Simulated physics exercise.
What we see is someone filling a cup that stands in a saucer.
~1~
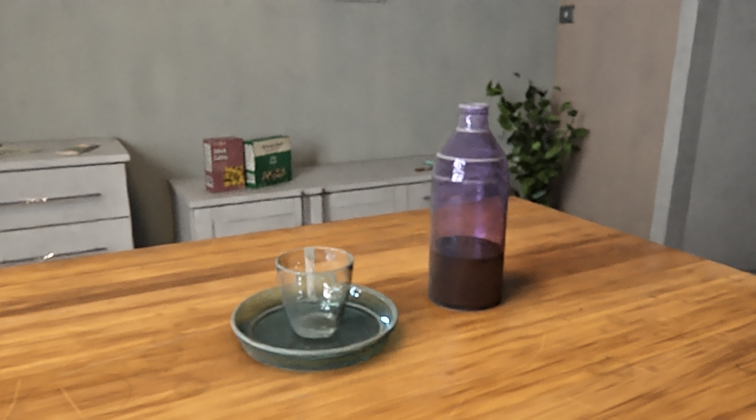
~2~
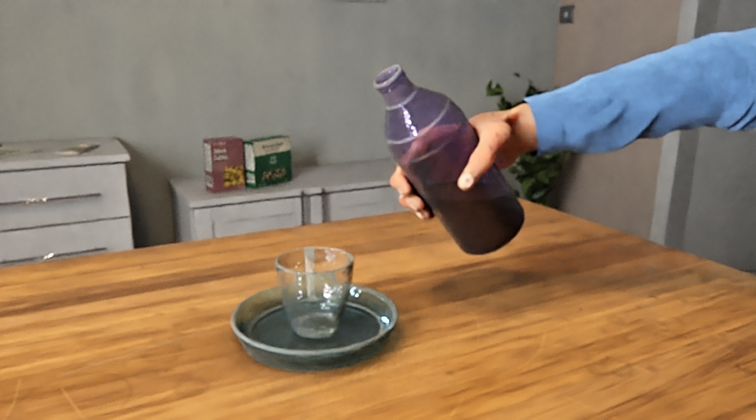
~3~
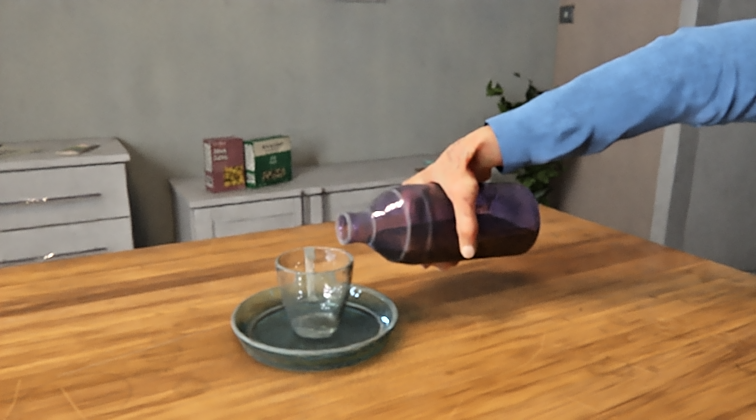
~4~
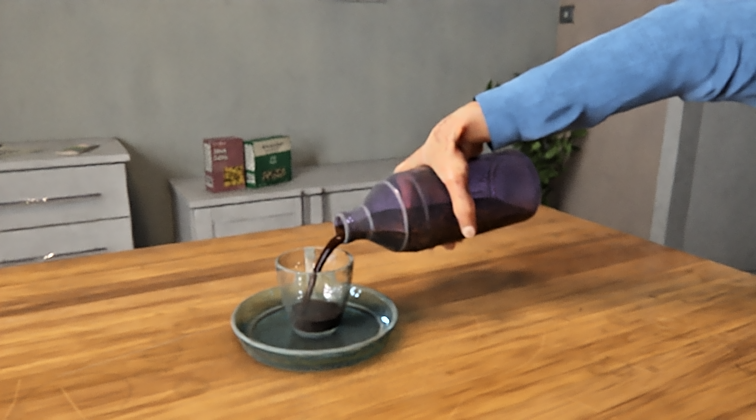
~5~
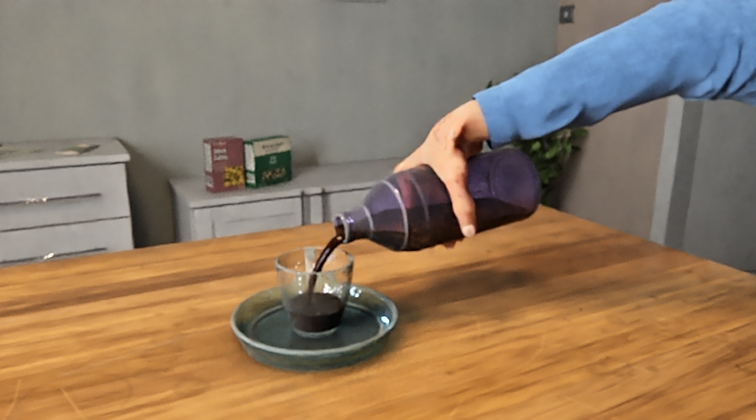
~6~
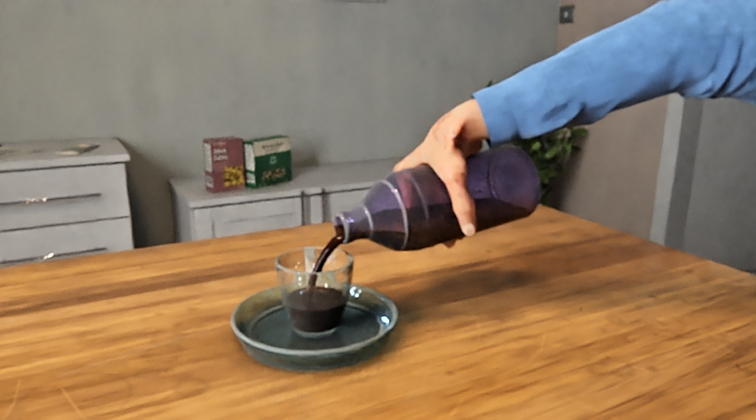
At first, a purple bottle of dark liquid stands on a wooden table to the right of an empty glass cup in a saucer. A hand in a blue sleeve lifts the bottle and tilts it left over the cup. Dark coffee streams out, and its level in the cup gradually rises.
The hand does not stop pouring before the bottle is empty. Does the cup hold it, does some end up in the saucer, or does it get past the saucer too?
The saucer catches the overflow.
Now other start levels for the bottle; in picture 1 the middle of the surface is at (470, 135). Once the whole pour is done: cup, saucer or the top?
Outcome: Overflow to the top.
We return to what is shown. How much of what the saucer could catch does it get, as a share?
Around 30%.
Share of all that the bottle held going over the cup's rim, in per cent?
Result: Close to 30 per cent.
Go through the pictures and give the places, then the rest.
In the first picture, nothing is moving yet; bottle (469, 201) about a quarter full; cup (315, 291) empty; saucer (351, 352) dry.
In the second picture, the bottle is picked up; bottle (442, 155) tipped 40° with all of its load; cup (315, 291) empty.
In the third picture, the bottle leans over the cup; bottle (433, 223) tipped 85° with all of its load; cup (315, 291) empty.
In the fourth picture, the coffee is flowing; bottle (431, 206) tipped 95° with nearly all of its load; cup about a quarter full, surface at (316, 310).
In the fifth picture, the coffee is flowing; bottle (431, 206) tipped 95° with nearly all of its load; cup (315, 291) about a quarter full.
In the sixth picture, the coffee is flowing; bottle (431, 205) tipped 95° with about three quarters of its load; cup about a third full, surface at (316, 298); saucer (351, 352) dry.
Next, the cup is nearly full; the saucer is dry.
After that, the cup is full to the brim; the saucer is wet, with room to spare.
Finally, the cup is full to the brim; the saucer is wet, with room to spare.
